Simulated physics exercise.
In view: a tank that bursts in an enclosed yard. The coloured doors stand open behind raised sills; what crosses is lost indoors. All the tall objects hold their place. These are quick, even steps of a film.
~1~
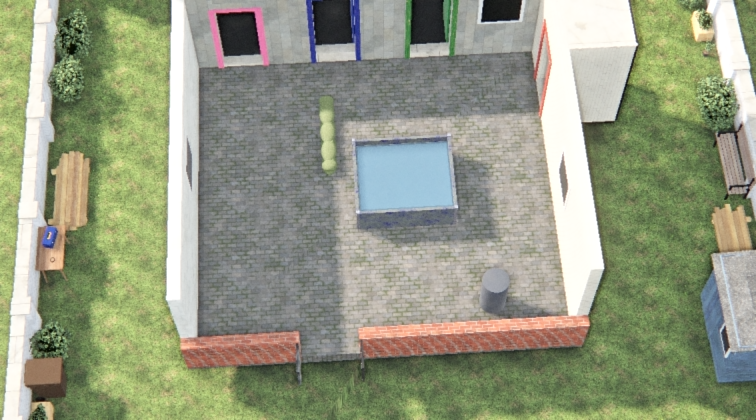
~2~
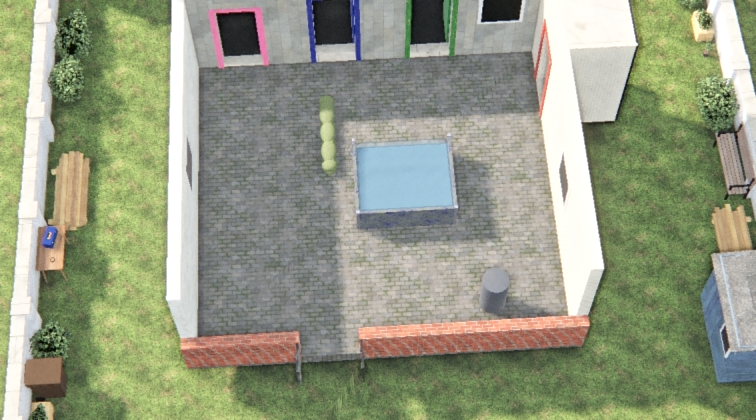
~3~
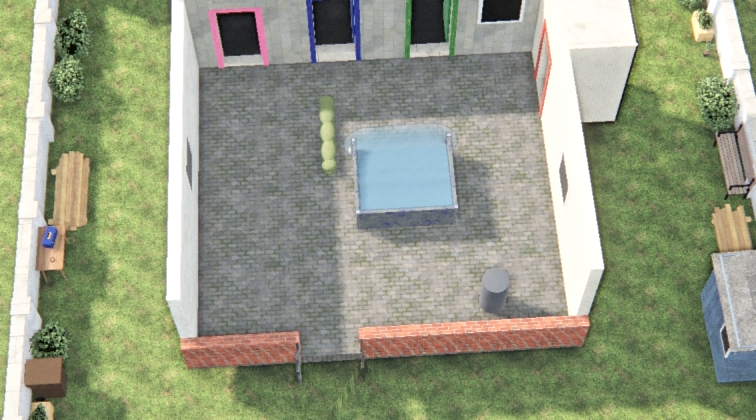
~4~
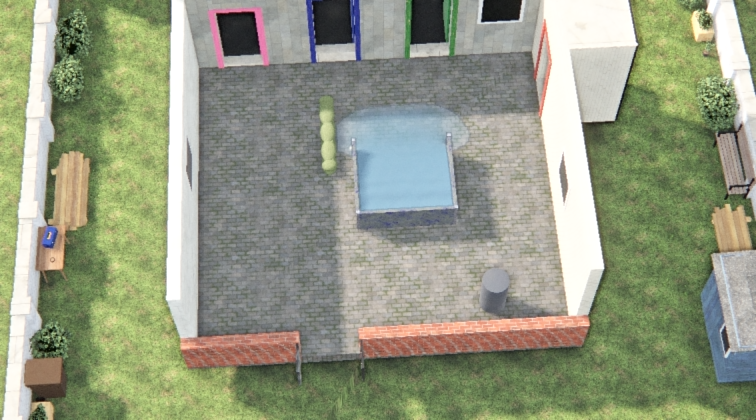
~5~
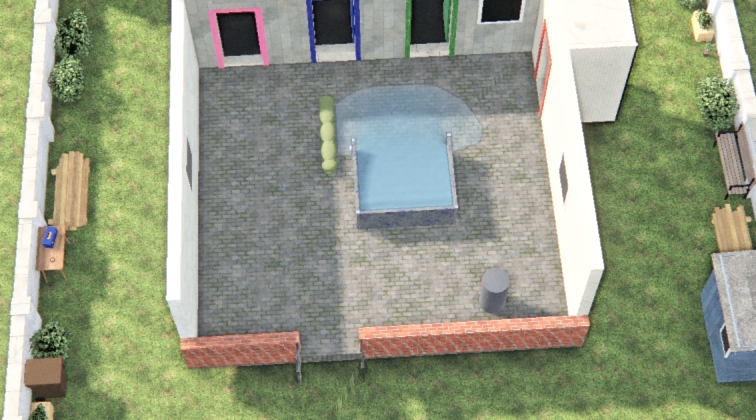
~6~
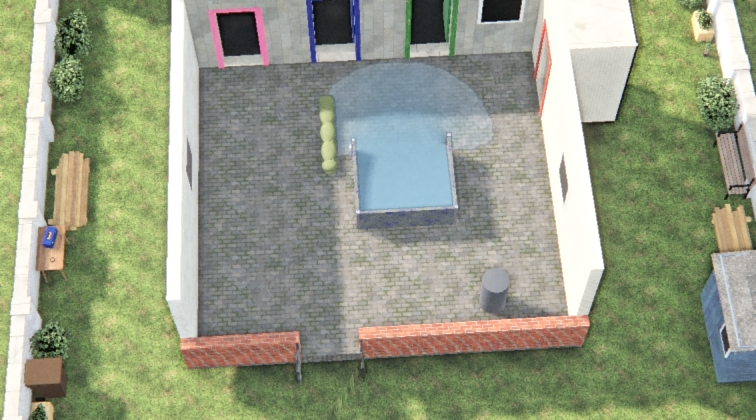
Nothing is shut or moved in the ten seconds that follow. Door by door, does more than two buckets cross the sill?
One by one: The blue door holds within the limit; the pink door holds within the limit; the green door floods; the red door floods.
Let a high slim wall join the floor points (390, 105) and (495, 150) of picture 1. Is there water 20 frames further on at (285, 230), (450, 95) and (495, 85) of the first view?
One after the other: Dry, under water, under water.
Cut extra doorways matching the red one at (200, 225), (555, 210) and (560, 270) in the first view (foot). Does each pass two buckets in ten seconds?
As listed: Stays under, is under, keeps below it.
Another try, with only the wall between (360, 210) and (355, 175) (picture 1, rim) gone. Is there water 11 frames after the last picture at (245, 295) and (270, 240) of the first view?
In turn: Covered, wet.
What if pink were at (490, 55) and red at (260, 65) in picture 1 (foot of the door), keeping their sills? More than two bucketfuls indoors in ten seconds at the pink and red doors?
The pink one passes that mark; the red one keeps below it.
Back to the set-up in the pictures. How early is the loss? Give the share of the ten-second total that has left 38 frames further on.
Close to 80 %.
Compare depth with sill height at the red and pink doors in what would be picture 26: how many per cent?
In turn 230 and 90 per cent.
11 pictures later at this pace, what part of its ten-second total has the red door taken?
Roughly 0 per cent.
A moment on, water covers 20 % of the floor; the blue door wet at the sill, nothing in, the pink door not reached, the green door over two buckets in, the red door not reached.
Next, water covers 25 % of the floor; the blue door wet at the sill, nothing in, the pink door wet at the sill, nothing in, the green door over two buckets in, the red door wet at the sill, nothing in.
Then, water covers 35 % of the floor; the blue door wet at the sill, nothing in, the pink door wet at the sill, nothing in, the green door far over two buckets in, the red door over two buckets in.
Later, water covers 70 % of the floor; the blue door wet at the sill, nothing in, the pink door under two buckets in, the green door far over two buckets in, the red door far over two buckets in.
In the end, water covers 95 % of the floor; the blue door wet at the sill, nothing in, the pink door under two buckets in, the green door far over two buckets in, the red door far over two buckets in.
